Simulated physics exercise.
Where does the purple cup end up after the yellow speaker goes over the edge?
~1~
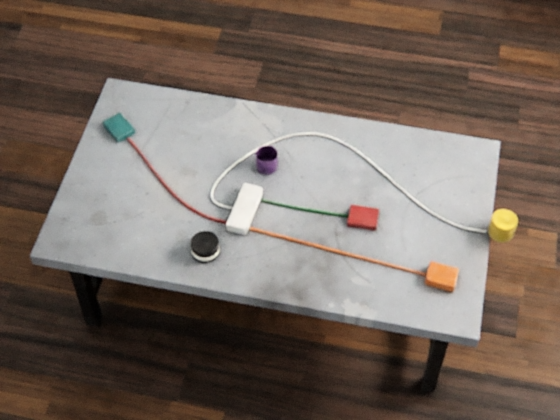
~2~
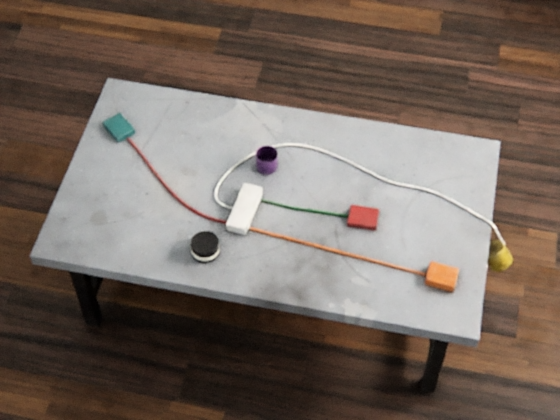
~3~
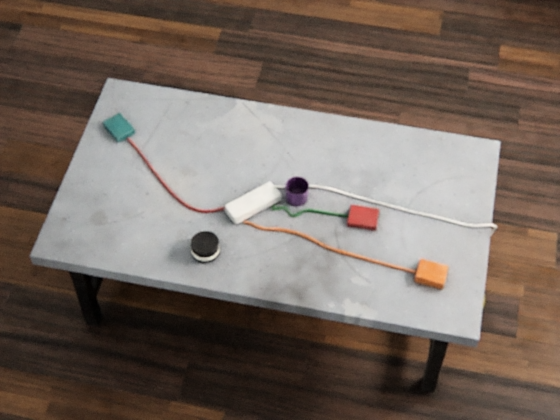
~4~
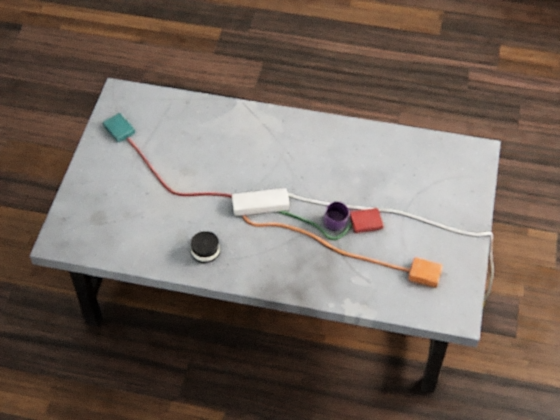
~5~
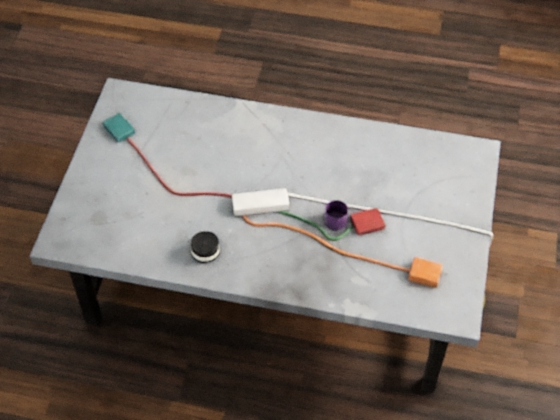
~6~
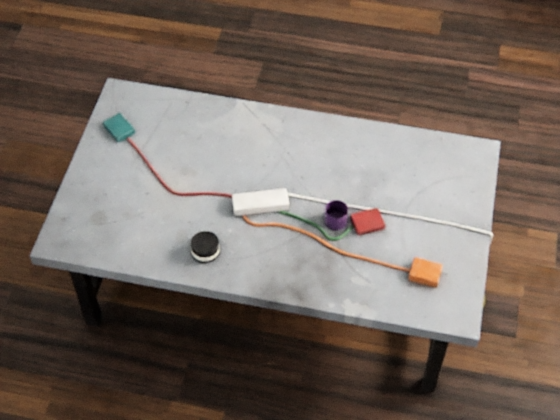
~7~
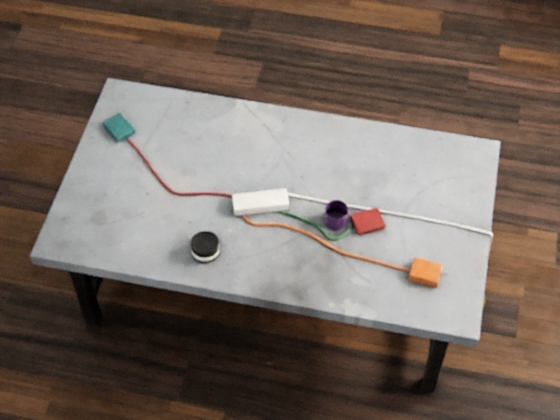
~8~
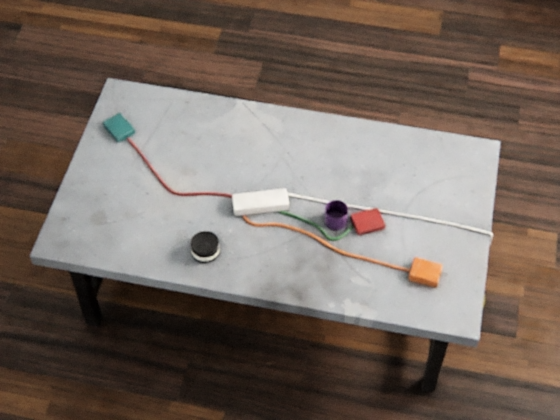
The purple cup is shifted to the right and a little toward the near side of the table, coming to rest just left of the red reader.
